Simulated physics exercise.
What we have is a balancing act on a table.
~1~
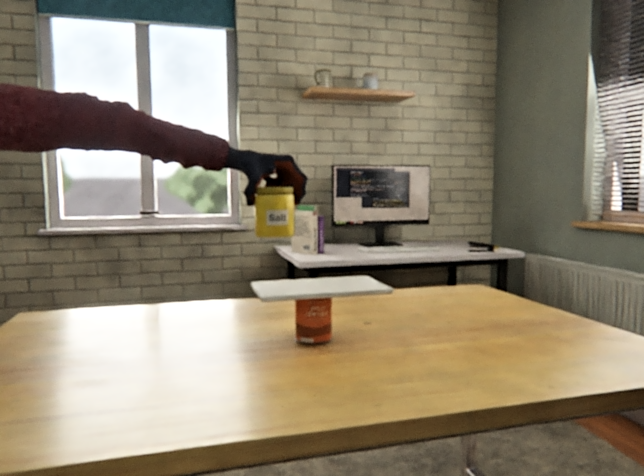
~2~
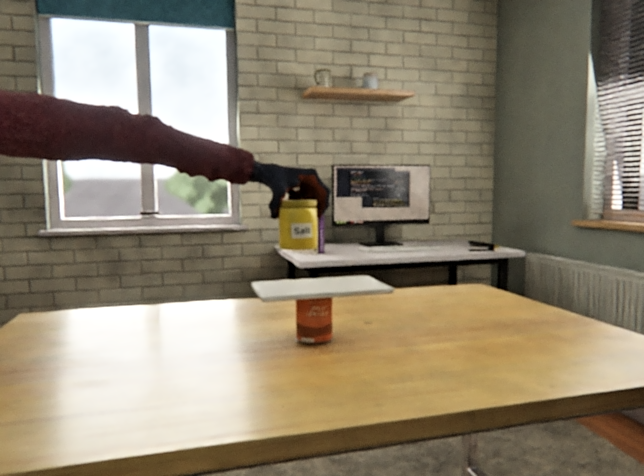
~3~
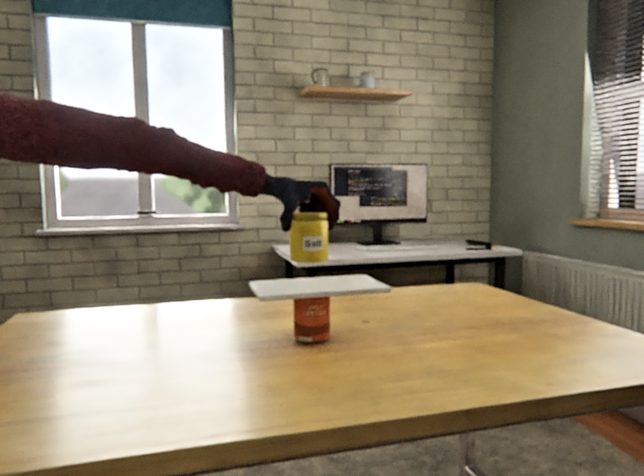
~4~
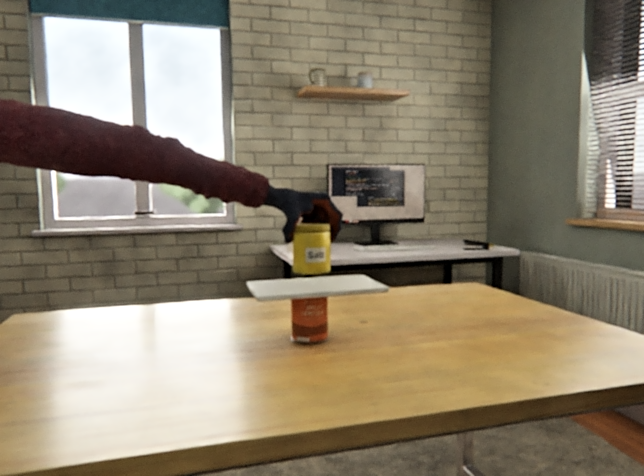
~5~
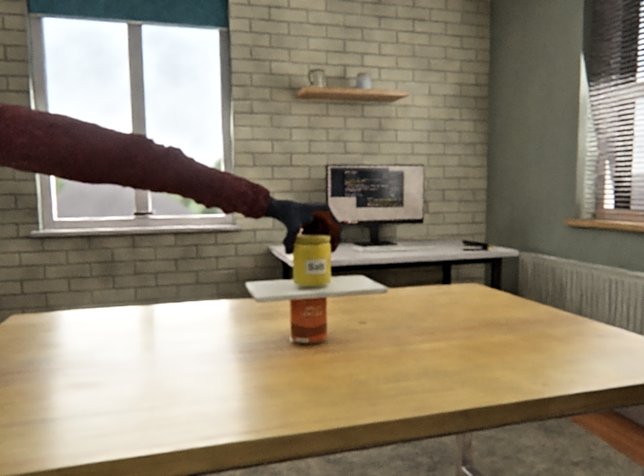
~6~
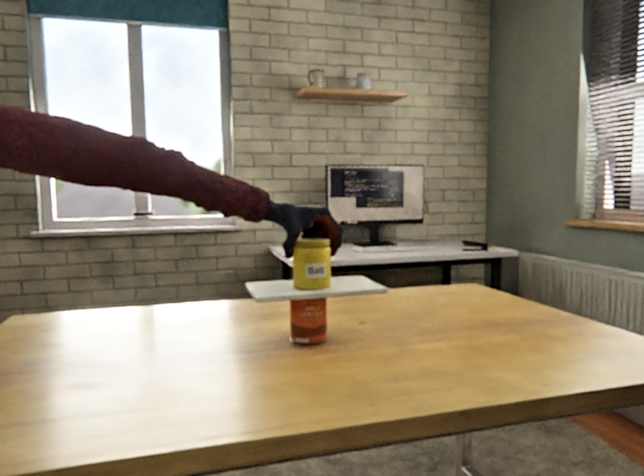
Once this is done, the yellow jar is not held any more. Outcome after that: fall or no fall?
It will stay intact.
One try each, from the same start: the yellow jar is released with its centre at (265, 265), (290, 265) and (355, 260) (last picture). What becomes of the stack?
With the first release it tips over; with the second it stays steady; with the third it tips over.
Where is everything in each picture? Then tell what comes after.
The first frame shows still above its spot; yellow jar (274, 212); orange tin (314, 315).
The second frame shows still above its spot; yellow jar (298, 224); orange tin (314, 315).
The third frame shows still above its spot; yellow jar (309, 237); orange tin (312, 314).
The fourth frame shows still above its spot; yellow jar (311, 248); orange tin (310, 314).
The fifth frame shows still above its spot; yellow jar (312, 259); orange tin (309, 315).
The sixth frame shows in place under the hand; yellow jar (312, 263); orange tin (309, 315).
Then, 0.40 s after the last picture, nothing has stirred.
Then, 1.00 s after the last picture, yellow jar resting near (312, 263).
At rest, all 3 in place. Seen from the same camera at the end, yellow jar near (312, 263). The stack stays up.
